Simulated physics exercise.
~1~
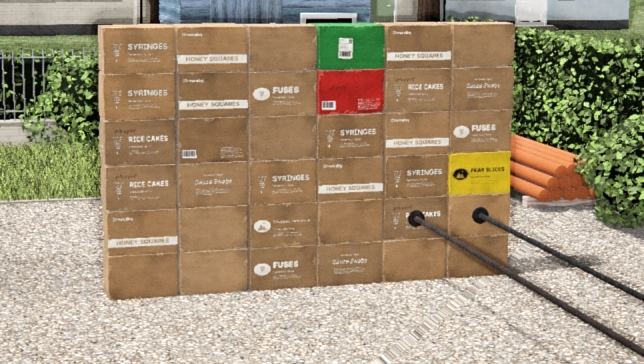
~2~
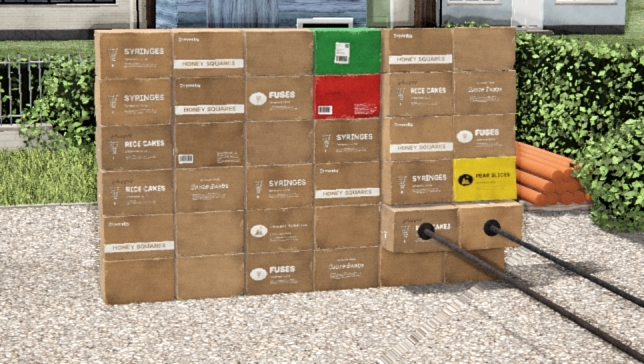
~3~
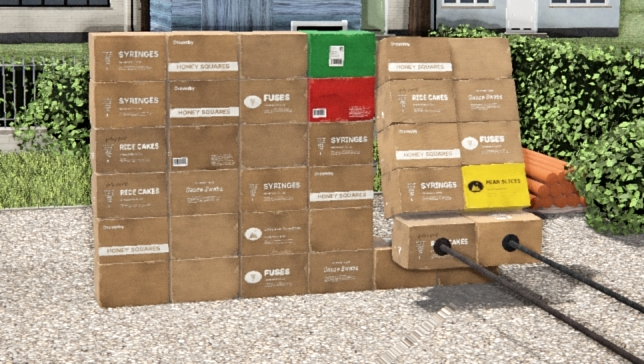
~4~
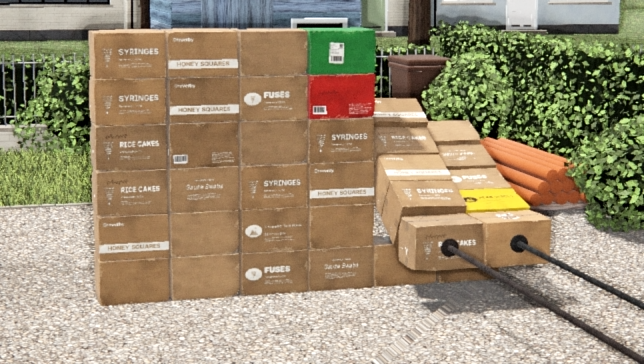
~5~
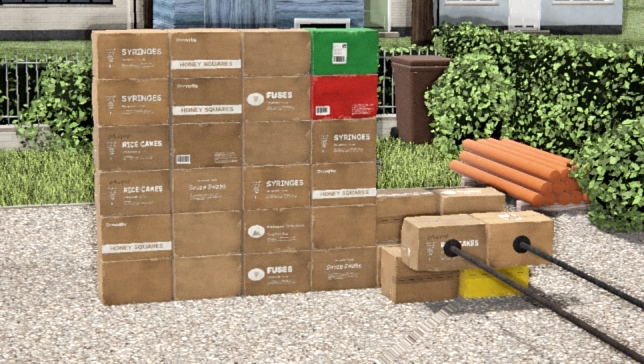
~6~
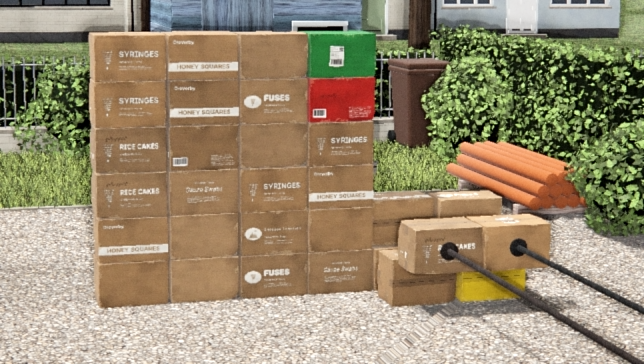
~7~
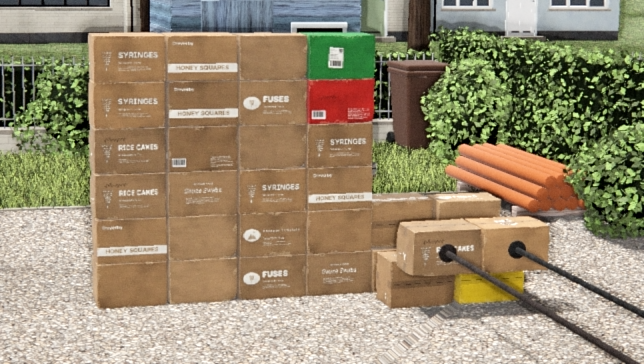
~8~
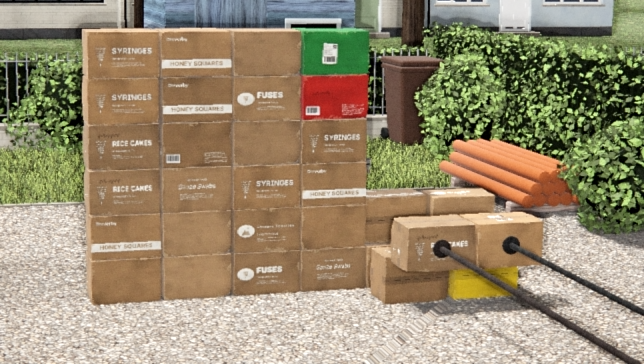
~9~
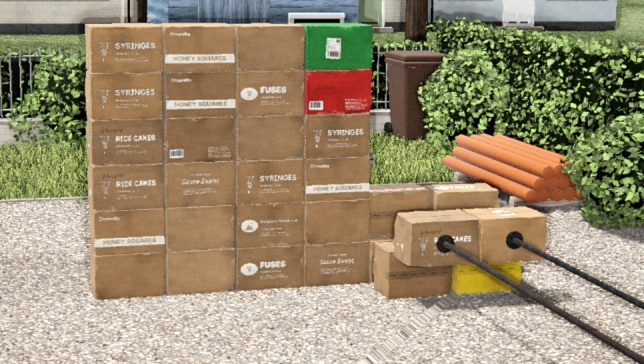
At the start, brown cartons, with one green, one red and one yellow among them, stand stacked in a wall on gravel before a hedge. Two dark rods reach in from the right to a pair of neighbouring cartons low on the right side and draw them outward. The cartons above lose their support, lean forward and tumble down in a heap behind the pulled pair. The yellow carton tips over with them and comes to rest on the ground beneath the pair. At the end, the taller left part still stands, with the green and red cartons in place.
